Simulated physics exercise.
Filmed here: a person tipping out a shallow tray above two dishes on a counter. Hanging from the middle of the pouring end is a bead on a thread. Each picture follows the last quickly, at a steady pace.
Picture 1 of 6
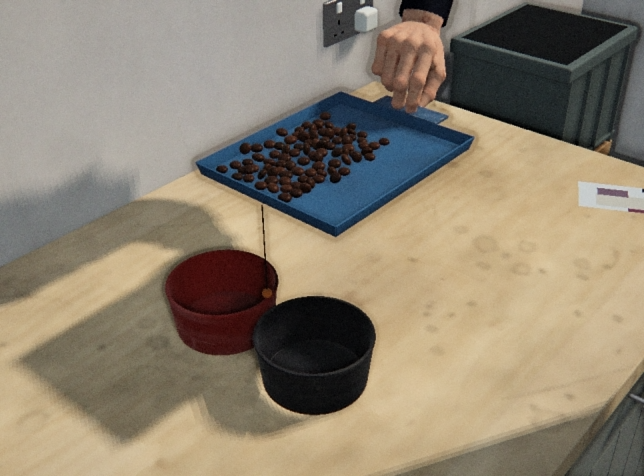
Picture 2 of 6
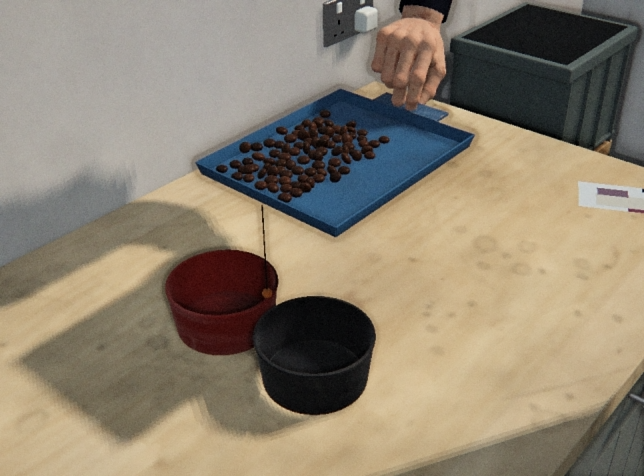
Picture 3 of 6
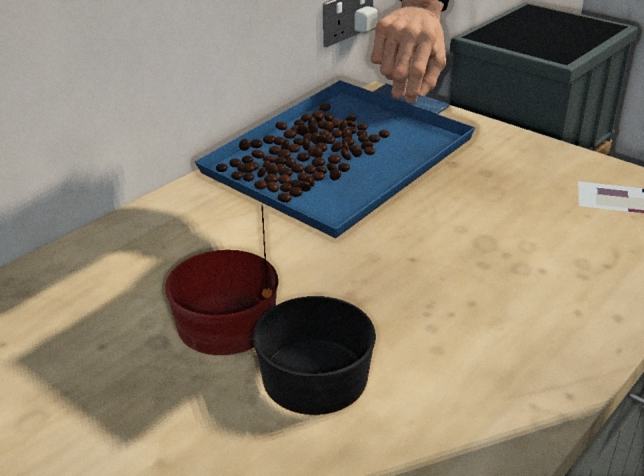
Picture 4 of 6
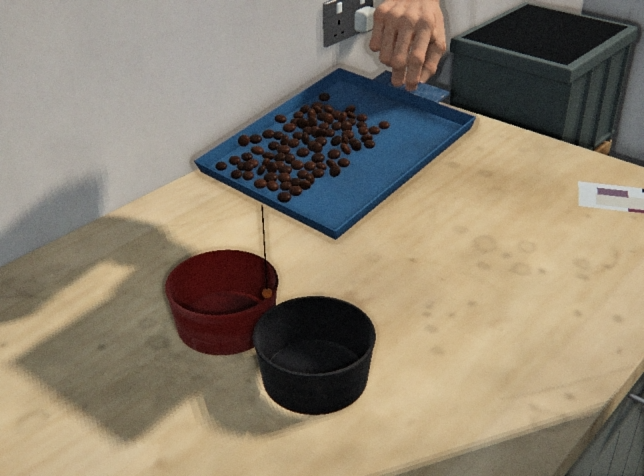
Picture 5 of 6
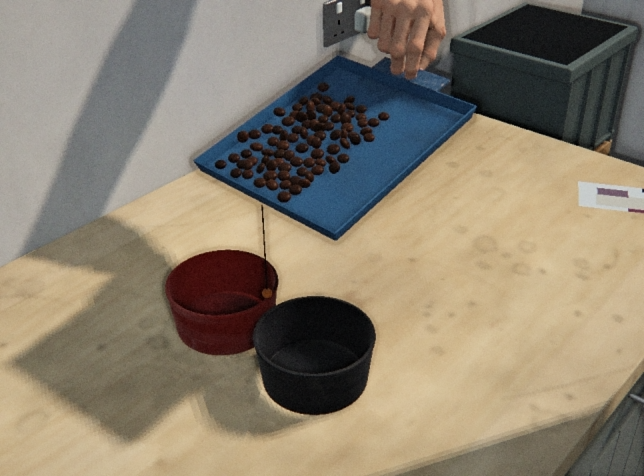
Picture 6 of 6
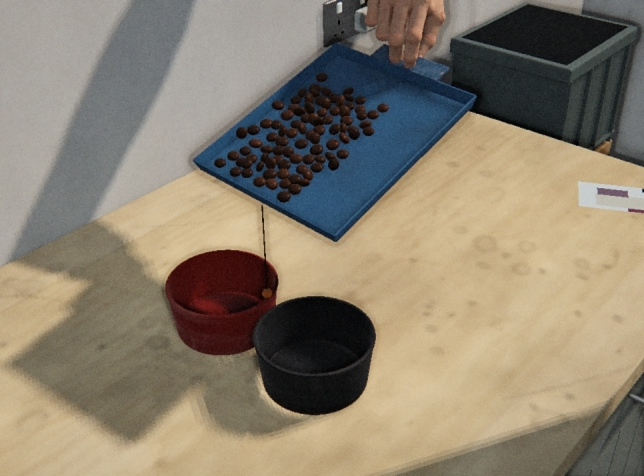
We see a hand at the far edge of a blue tray of small brown pieces, above a red dish and a black dish on a wooden counter; the hand gradually raises that edge, tilting the tray toward the dishes.
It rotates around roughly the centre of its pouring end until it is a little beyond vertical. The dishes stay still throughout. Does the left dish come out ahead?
No, the right dish gets more.
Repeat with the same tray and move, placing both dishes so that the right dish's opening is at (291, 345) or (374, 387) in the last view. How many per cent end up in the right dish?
The first try yields 80% and the second yields 10%.
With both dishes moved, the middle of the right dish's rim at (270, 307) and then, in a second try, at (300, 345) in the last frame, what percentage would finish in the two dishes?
In turn 50 and 80 in a hundred.
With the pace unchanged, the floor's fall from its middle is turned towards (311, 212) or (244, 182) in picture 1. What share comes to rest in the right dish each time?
Lab note: Case 1 near 90 %, case 2 near 0 %.
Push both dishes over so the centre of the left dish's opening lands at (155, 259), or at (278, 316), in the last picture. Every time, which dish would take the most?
The dish to the right at the first, the dish to the left at the second.
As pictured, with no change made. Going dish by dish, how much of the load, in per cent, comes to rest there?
For the left dish some 0 %, for the right dish some 70 %.
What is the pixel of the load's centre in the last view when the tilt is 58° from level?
The middle of the pieces lands at roughly (277, 185).
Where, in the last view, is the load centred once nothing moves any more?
I'd place the middle at about (299, 379).
Just after the last frame, tray tipped steeply; almost all on the tray; just a few in the air.
A moment on, tray tipped right over; roughly a quarter on the tray; roughly a third in the right dish; just a few in the left dish; about a tenth outside both; roughly a quarter in the air.
Further on, tray tipped past a quarter turn; roughly two thirds in the right dish; just a few in the left dish; roughly a quarter outside both.
When it is over, tray tipped past a quarter turn; roughly two thirds in the right dish; just a few in the left dish; roughly a quarter outside both.
